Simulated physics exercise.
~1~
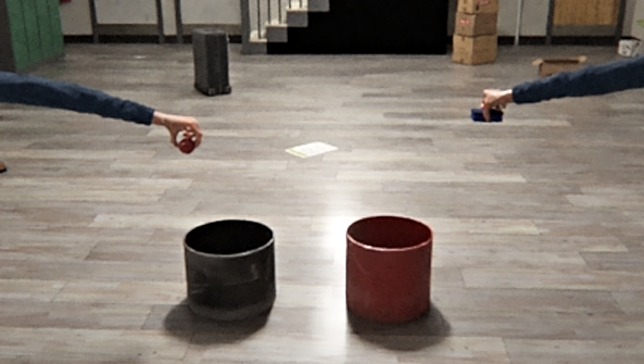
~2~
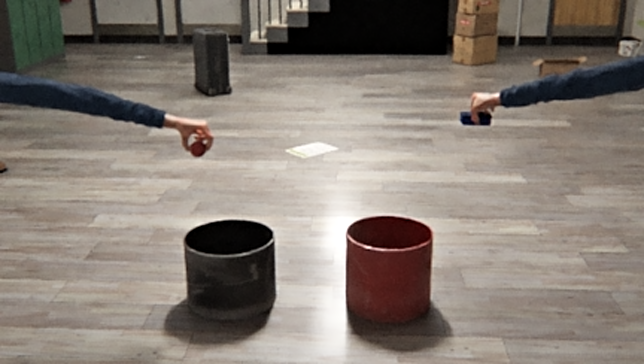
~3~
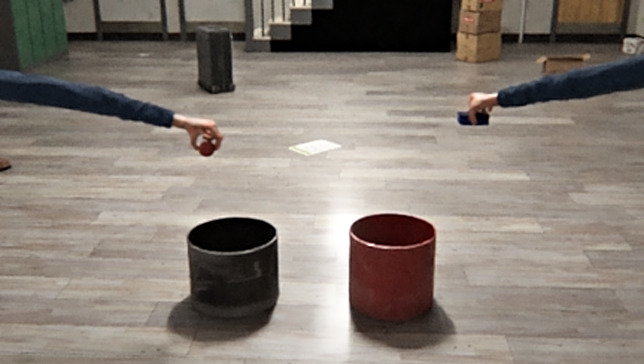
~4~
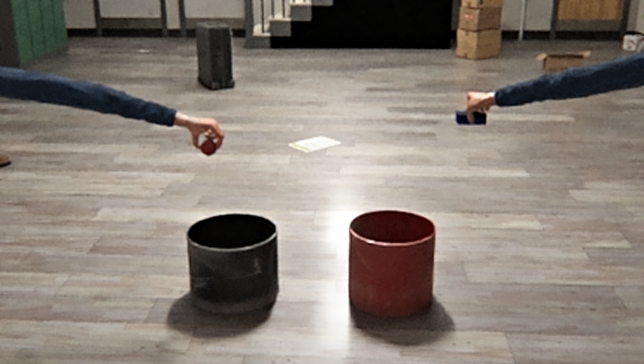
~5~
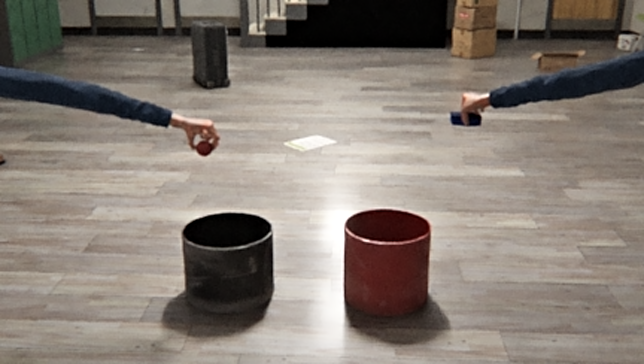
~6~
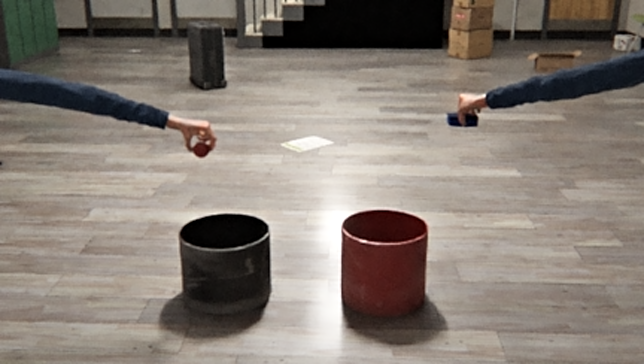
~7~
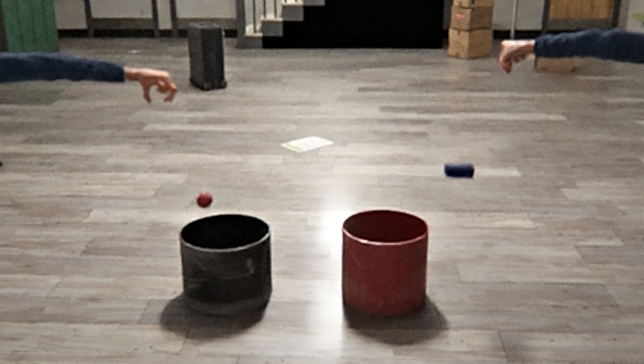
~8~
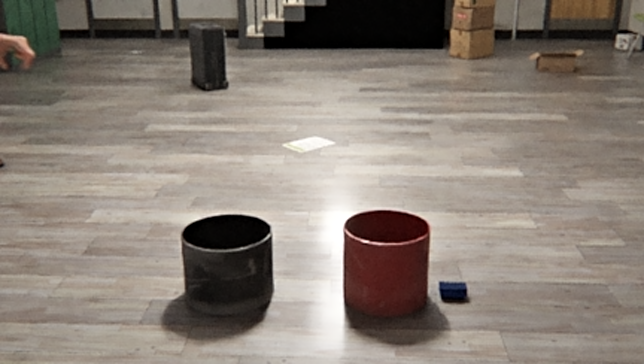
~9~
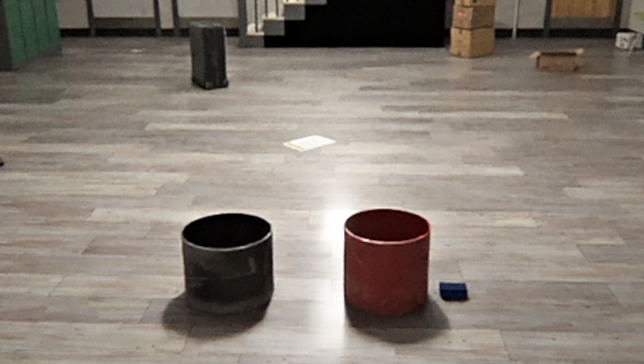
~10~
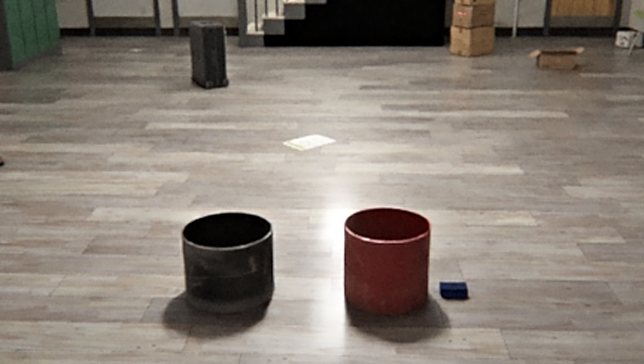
The video shows two hands holding a red tomato on the left and a blue sponge on the right above a dark bucket and a red bucket. Both let go and withdraw; the tomato drops into the dark bucket, while the sponge lands on the floor beside the red one.
